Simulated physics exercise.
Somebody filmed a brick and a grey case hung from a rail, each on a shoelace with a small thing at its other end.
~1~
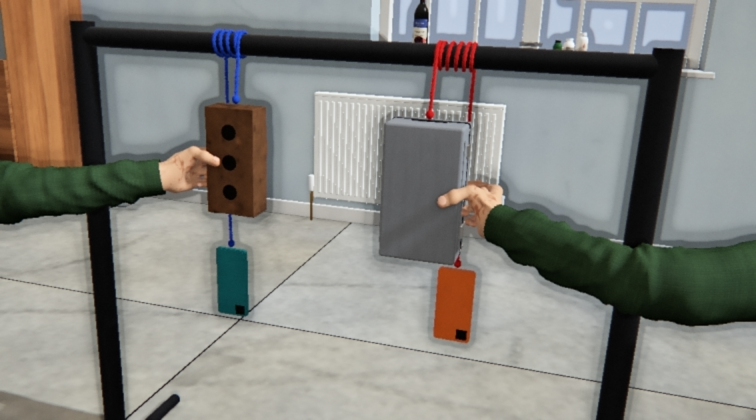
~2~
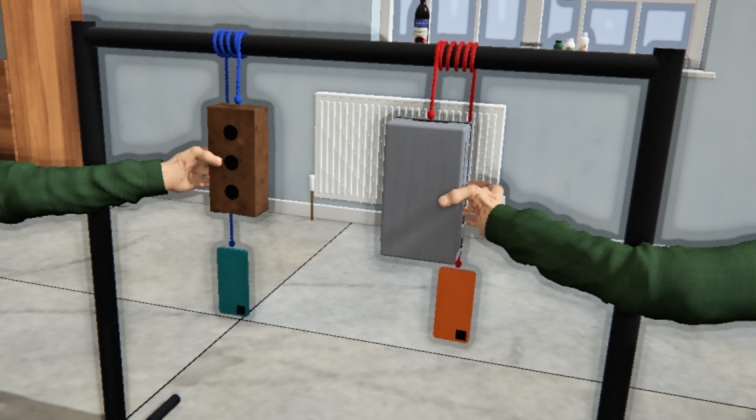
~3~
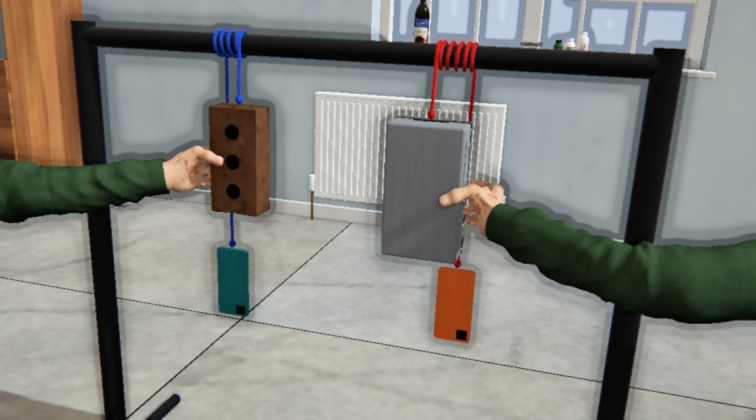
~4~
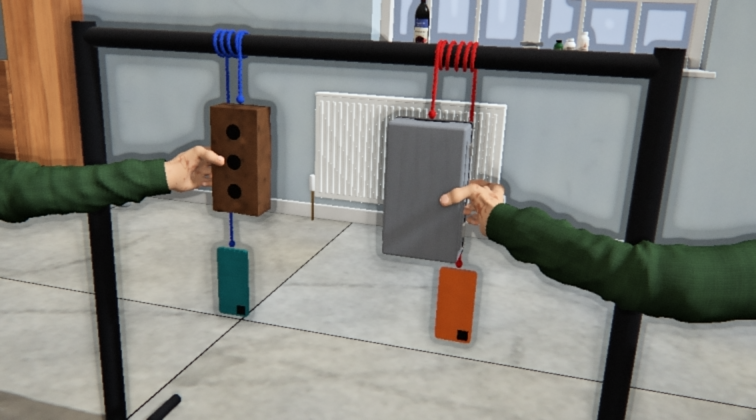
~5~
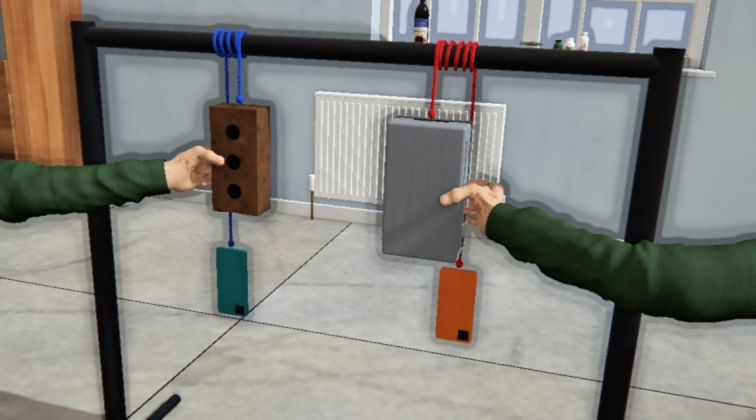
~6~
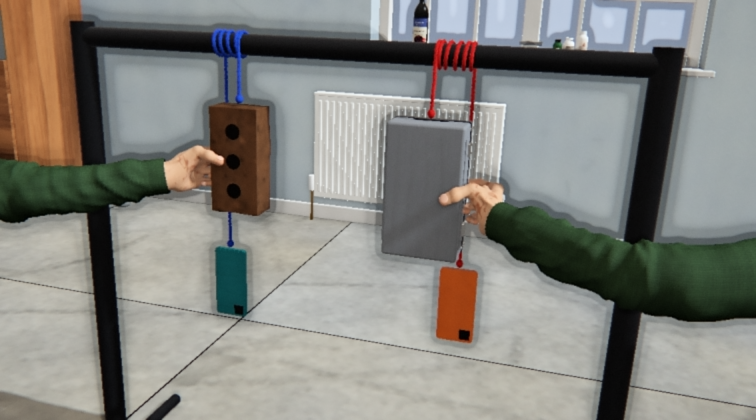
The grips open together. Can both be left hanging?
In the end the brick stays hanging; the grey case is held.
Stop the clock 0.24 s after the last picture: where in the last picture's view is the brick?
By then it is at (239, 132).
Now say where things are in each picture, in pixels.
In the first picture, brick (237, 160); grey case (425, 190); left phone (232, 282); right phone (454, 305).
In the second picture, brick (239, 160); grey case (426, 189).
In the third picture, brick (240, 160); grey case (427, 189).
In the fourth picture, brick (241, 159); grey case (427, 188).
In the fifth picture, brick (241, 159); grey case (427, 188).
In the sixth picture, brick (241, 159); grey case (427, 188); left shoelace wound several times round the rail; right shoelace wound several times round the rail.
Then, 0.24 s after the last picture, brick hanging near (239, 132); grey case hanging near (428, 180).
Then, 0.56 s after the last picture, brick hanging near (236, 149); grey case hanging near (430, 179).
Then, 1.06 s after the last picture, brick hanging near (238, 152); grey case hanging near (430, 179).
At rest, brick hanging near (240, 152); grey case hanging near (430, 178). The brick is held and the grey case keeps its height.
